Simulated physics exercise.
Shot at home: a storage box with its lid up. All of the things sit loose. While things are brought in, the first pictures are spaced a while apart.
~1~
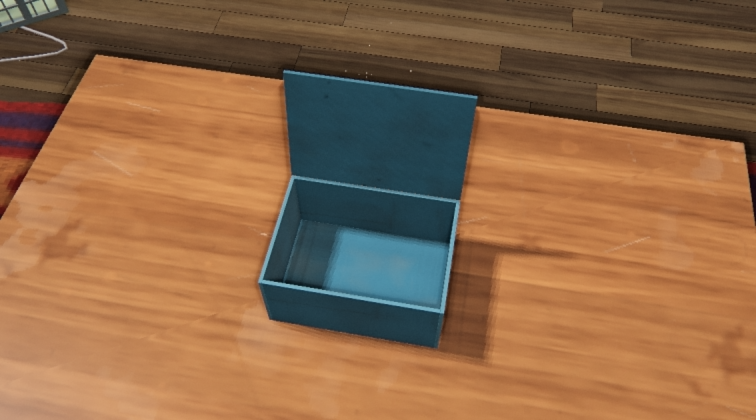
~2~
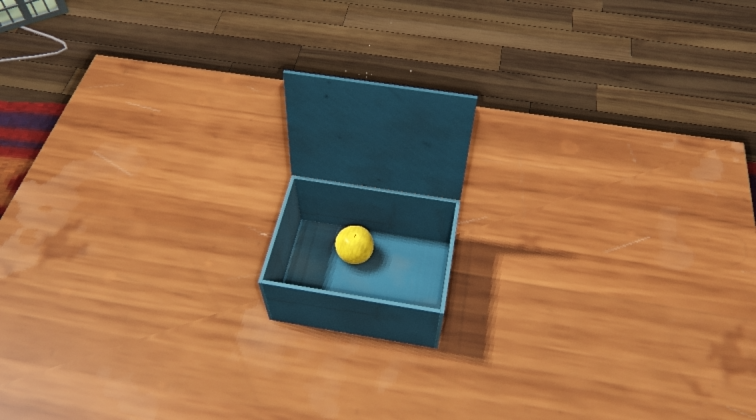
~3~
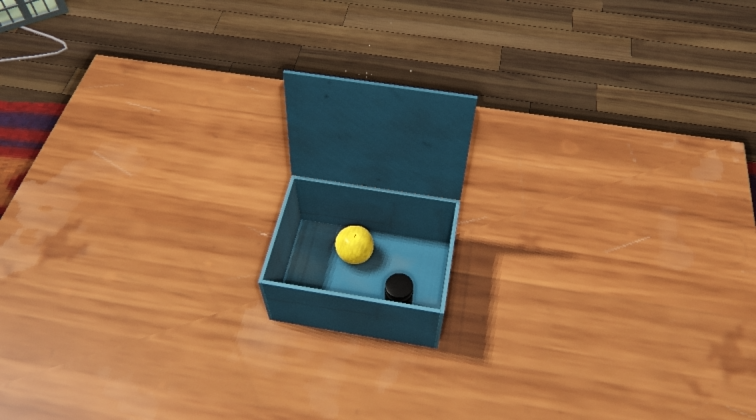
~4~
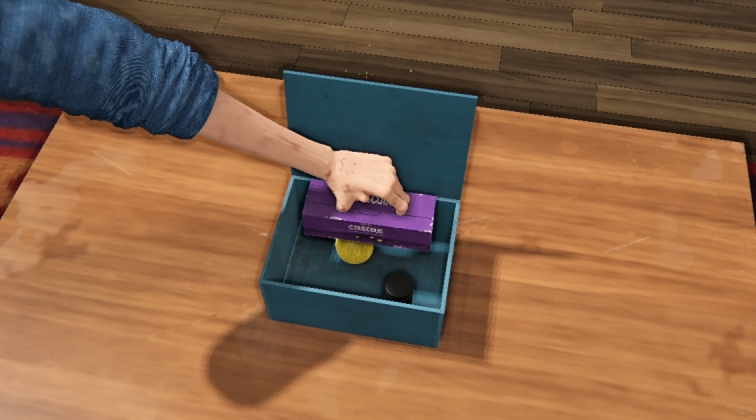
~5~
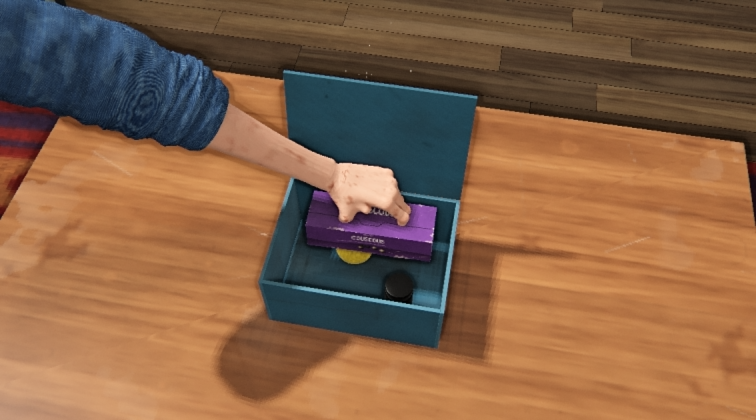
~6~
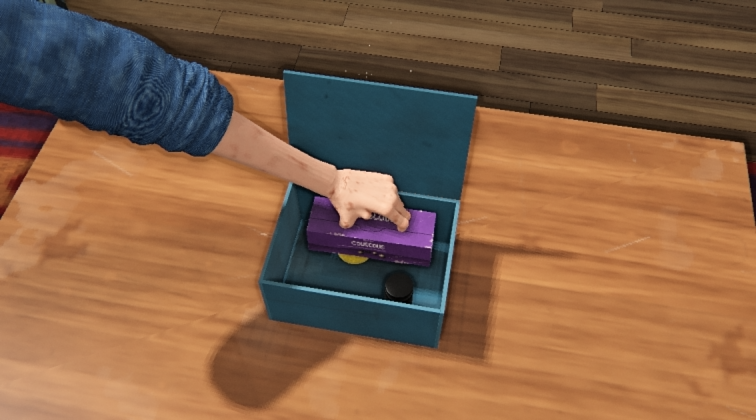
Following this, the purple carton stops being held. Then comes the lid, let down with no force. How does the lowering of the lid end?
Comes to rest closed.
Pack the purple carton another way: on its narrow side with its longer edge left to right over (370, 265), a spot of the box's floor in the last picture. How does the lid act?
Well, in that case it fits down fine.
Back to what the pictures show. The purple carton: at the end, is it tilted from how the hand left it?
Observation: The purple carton tilts over.
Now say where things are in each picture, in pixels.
In the first frame, the last thing is not in view yet.
In the second frame, the last thing is not in view yet; yellow apple (355, 245).
In the third frame, the last thing is not in view yet; yellow apple (355, 245).
The fourth frame shows on its way; purple carton (370, 216).
The fifth frame shows on its way; purple carton (372, 226).
The sixth frame shows put in, still held; purple carton (372, 232).
Then, 0.60 s later than the last frame, purple carton on its side near (375, 284); yellow apple moved a little; black shaker moved a little.
Then, 1.50 s later than the last frame, lid 65° above the rim; purple carton on its side near (375, 284); yellow apple moved a little; black shaker moved a little.
Then, 2.00 s later than the last frame, lid 19° above the rim; purple carton on its side near (375, 284); yellow apple moved a little; black shaker moved a little.
When it is over, lid shut; lying over in the box, purple carton; moved from the start, yellow apple; black shaker as before. End places, in pixels of the last picture, purple carton near (375, 284).
